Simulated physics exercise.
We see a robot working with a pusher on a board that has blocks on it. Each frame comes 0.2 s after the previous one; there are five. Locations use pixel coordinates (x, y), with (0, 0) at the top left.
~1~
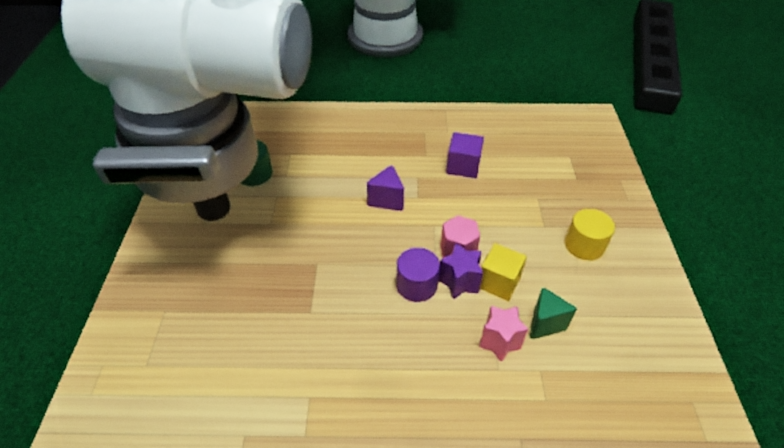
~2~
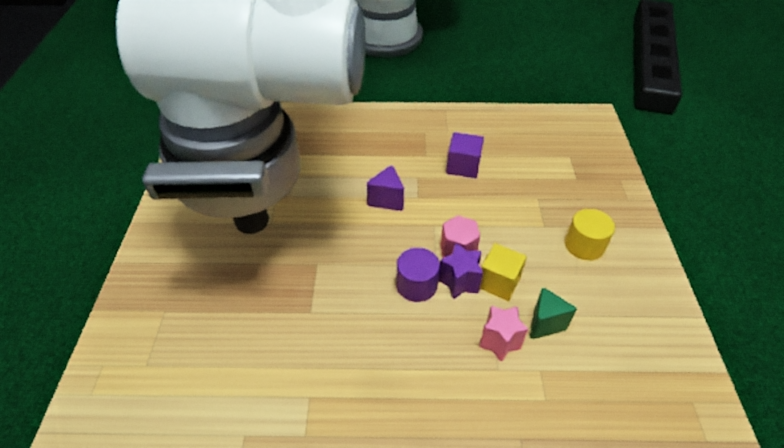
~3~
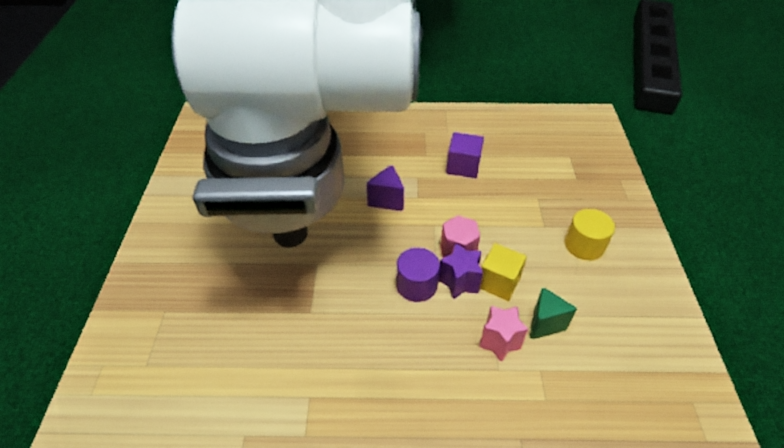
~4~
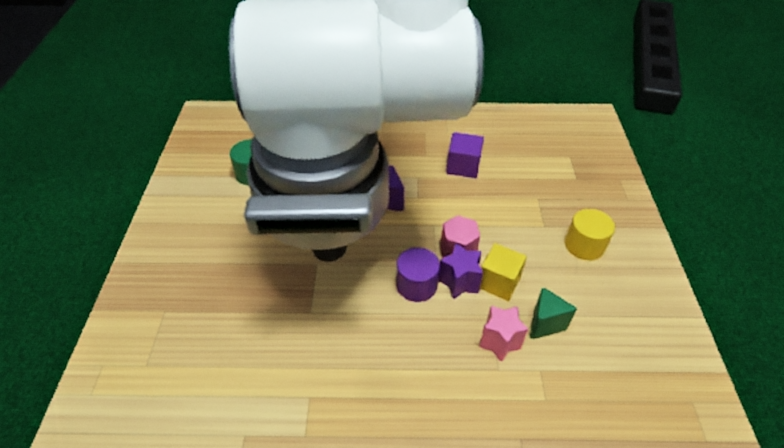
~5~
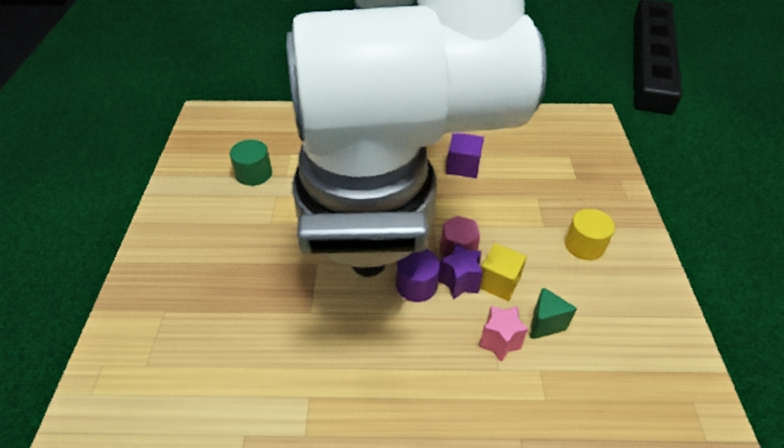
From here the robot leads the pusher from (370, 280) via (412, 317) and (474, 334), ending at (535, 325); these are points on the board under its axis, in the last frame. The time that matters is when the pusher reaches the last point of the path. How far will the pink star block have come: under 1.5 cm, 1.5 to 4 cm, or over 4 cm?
It ends over 4 cm away.
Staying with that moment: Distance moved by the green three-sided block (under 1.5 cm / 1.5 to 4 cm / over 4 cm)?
The answer here is from 1.5 to 4 cm.
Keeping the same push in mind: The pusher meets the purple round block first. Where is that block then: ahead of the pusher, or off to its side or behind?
Lost on the way.
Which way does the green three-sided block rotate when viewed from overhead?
Verdict: Counterclockwise.
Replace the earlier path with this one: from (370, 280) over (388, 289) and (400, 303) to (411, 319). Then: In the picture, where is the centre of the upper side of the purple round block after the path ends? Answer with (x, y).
The middle of the upper face of the purple round block will lie at about (440, 272) in the picture.
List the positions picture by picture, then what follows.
The first frame shows pusher's lower end (215, 210); purple round block (418, 263); yellow four-sided block (505, 260); pink star block (506, 321); green three-sided block (553, 304).
The second frame shows pusher (253, 223); blocks still.
The third frame shows pusher (291, 236); blocks still.
The fourth frame shows pusher (330, 250); blocks still.
The fifth frame shows pusher (369, 264); purple round block (418, 263); yellow four-sided block (505, 260); pink star block (506, 321); green three-sided block (553, 304).
What follows on the original path. One third of the way, pusher (413, 301); purple round block (439, 270); yellow four-sided block (510, 259).
Two thirds of the way, pusher (477, 319); purple round block (440, 270); yellow four-sided block (511, 259); pink star block (513, 323).
At the end, pusher (541, 310); purple round block (440, 270); yellow four-sided block (511, 259); pink star block (561, 333), turned 50° clockwise; green three-sided block (578, 306), turned 30° anticlockwise.
